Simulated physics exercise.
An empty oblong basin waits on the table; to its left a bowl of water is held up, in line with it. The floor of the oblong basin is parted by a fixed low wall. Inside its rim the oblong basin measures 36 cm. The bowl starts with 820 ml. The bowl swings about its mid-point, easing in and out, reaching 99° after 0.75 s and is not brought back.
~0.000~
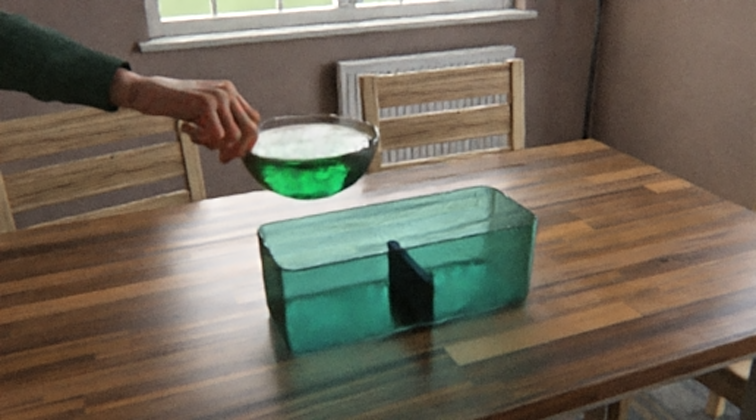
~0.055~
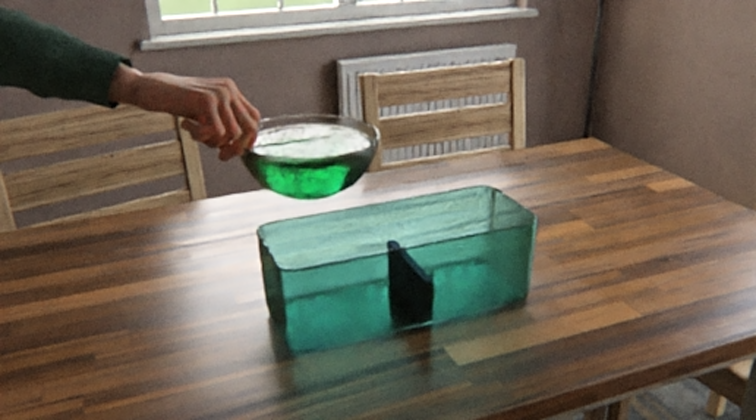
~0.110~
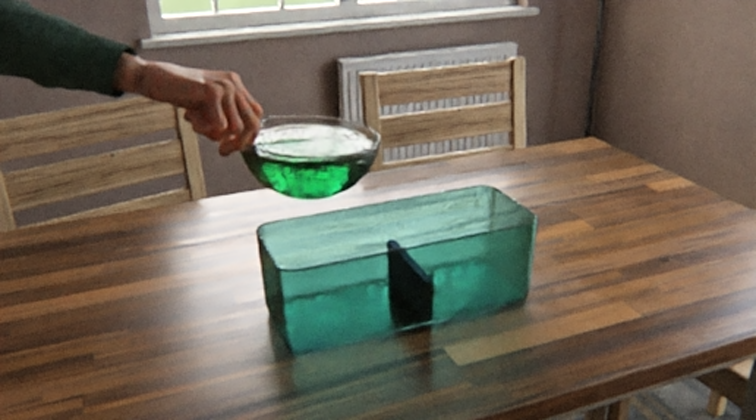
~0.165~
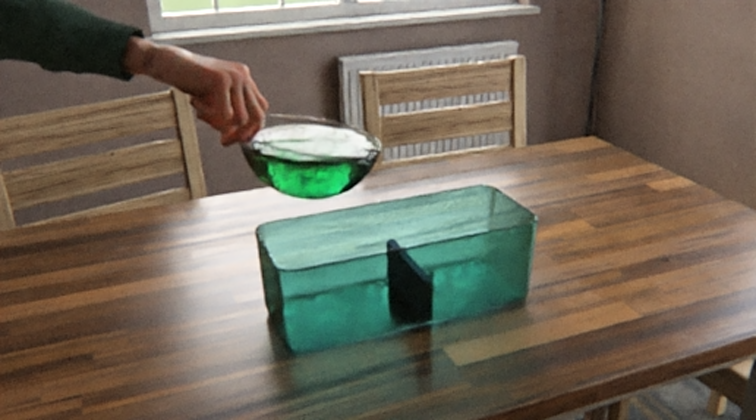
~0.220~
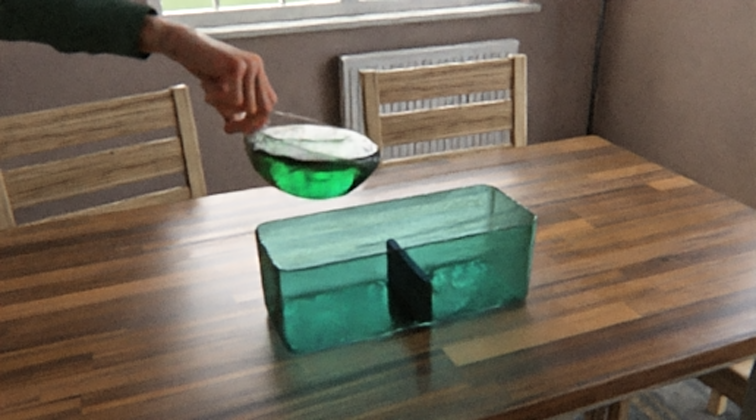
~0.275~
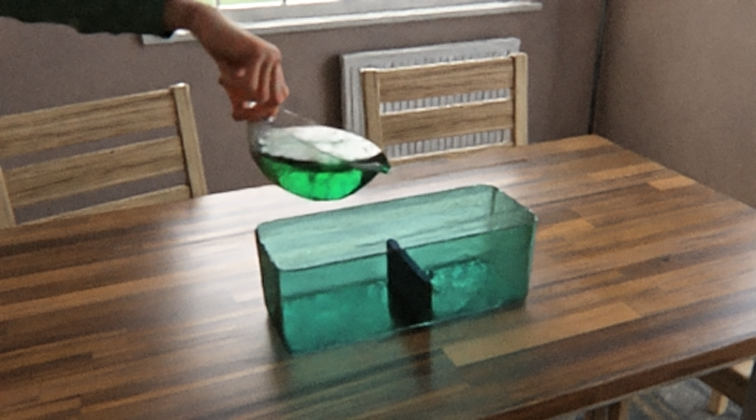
A hand held a glass bowl of green liquid above an oblong teal basin on a wooden table, then gradually tilted it to the right until a little liquid slipped over its right rim.
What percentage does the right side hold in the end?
About 45 per cent.
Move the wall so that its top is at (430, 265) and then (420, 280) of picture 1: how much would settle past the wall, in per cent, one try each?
In turn about 15 and 40 per cent.
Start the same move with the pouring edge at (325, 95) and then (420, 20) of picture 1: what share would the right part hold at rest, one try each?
First 5, then 85 per cent.
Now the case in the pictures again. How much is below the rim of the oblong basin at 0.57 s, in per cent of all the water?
Some 64 per cent.
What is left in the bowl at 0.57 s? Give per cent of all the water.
About 12 per cent.
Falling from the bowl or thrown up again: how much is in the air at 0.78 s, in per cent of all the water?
Some 4 per cent.
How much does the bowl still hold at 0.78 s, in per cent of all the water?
Near 0 in a hundred.
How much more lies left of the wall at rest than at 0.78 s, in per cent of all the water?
About 1 per cent.
After 0.57 s the tilt is 85° and 12 per cent is still to pour, 23 is left of the wall and 42 right of it.
After 0.78 s the tilt is 99° and 0 per cent is still to pour, 49 is left of the wall and 44 right of it.
After 1.01 s the tilt is 99° and 0 per cent is still to pour, 50 is left of the wall and 45 right of it.
After 1.25 s the tilt is 99° and 0 per cent is still to pour, 50 is left of the wall and 45 right of it.
In the end 50 per cent lies left of the wall, 45 right of it and 5 outside.
